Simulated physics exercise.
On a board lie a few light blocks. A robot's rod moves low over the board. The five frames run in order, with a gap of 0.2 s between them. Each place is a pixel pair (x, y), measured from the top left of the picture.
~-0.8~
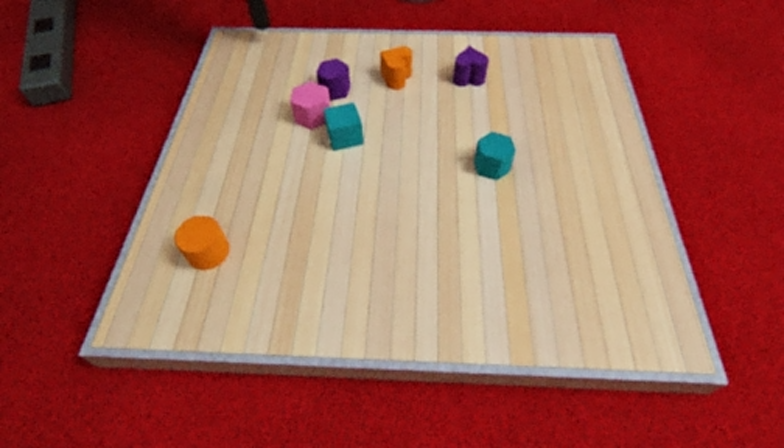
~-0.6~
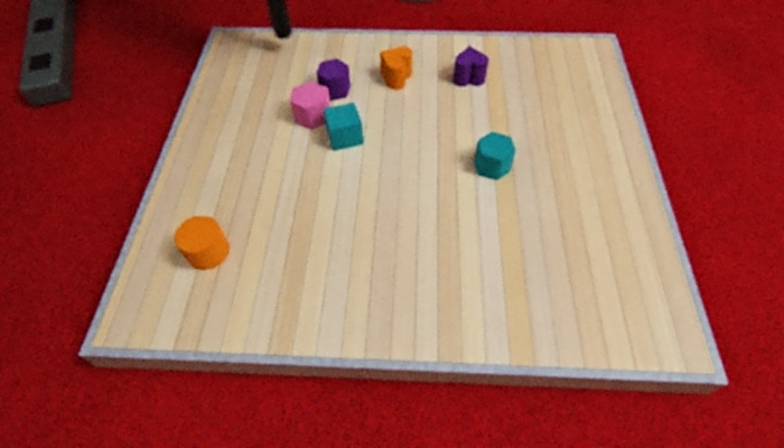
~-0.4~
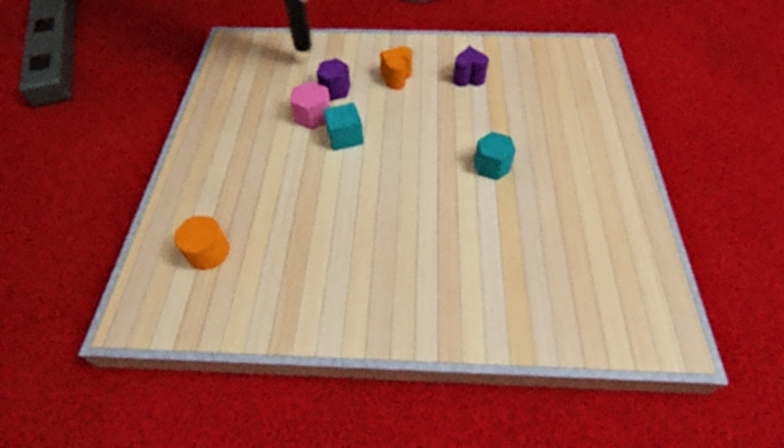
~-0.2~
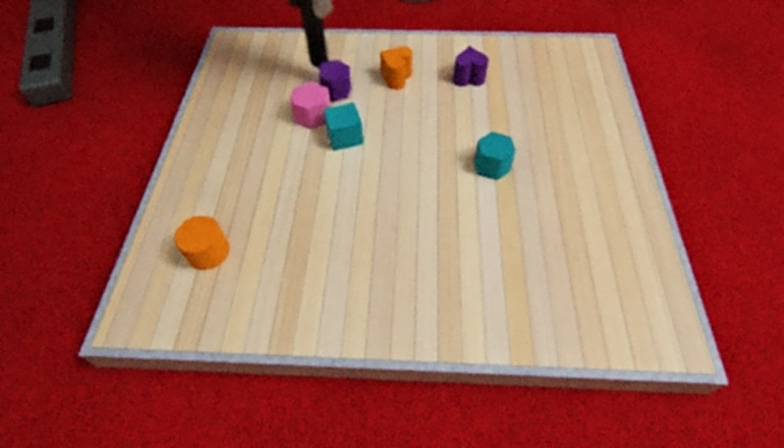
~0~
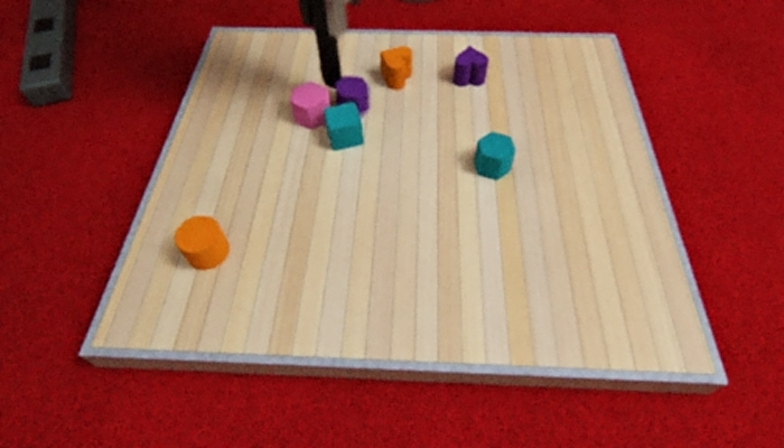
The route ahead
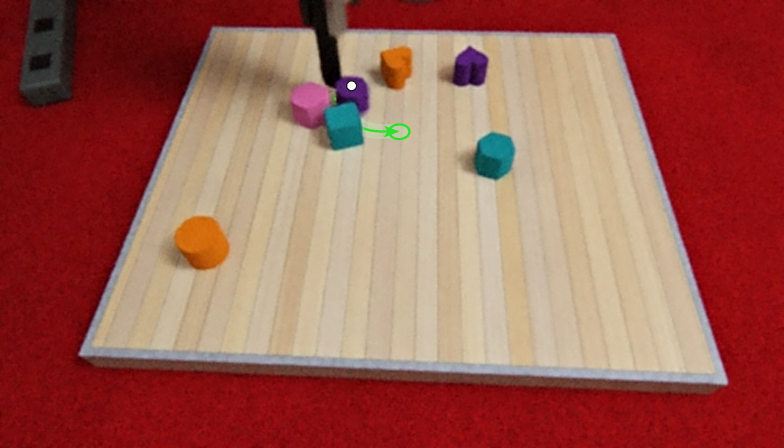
Black rod moving in over a wooden board of coloured blocks and nudging the purple hexagon down and to the right.
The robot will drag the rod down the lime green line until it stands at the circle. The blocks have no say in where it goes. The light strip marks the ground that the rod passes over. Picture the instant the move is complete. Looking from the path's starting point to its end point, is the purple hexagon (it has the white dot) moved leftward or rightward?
My answer: Left.
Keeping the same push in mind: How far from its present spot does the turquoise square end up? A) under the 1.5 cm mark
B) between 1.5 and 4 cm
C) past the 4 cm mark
Letter B.
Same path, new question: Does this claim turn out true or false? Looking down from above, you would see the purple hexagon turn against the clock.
That is true.
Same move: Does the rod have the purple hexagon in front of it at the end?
Yes - that is the case.
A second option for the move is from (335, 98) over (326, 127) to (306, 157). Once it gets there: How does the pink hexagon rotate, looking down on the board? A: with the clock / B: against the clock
A - with the clock.
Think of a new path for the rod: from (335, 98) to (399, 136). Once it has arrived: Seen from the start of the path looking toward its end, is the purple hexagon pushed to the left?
Final answer: Yes.
Drawn move, from (335, 98) through (348, 116) and (369, 130) to (399, 132); the dot is on the purple hexagon.
On the path given first. One third of the way, rod at (346, 100); turquoise square at (347, 118), turned 25° clockwise; purple hexagon at (371, 97), turned 30° anticlockwise.
Two thirds of the way, rod at (368, 114); turquoise square at (350, 125), turned 45° clockwise; purple hexagon at (393, 102), turned 70° anticlockwise.
At the end, rod at (399, 116); pink hexagon still; turquoise square at (350, 125), turned 45° clockwise; purple hexagon at (420, 98), turned 85° anticlockwise.
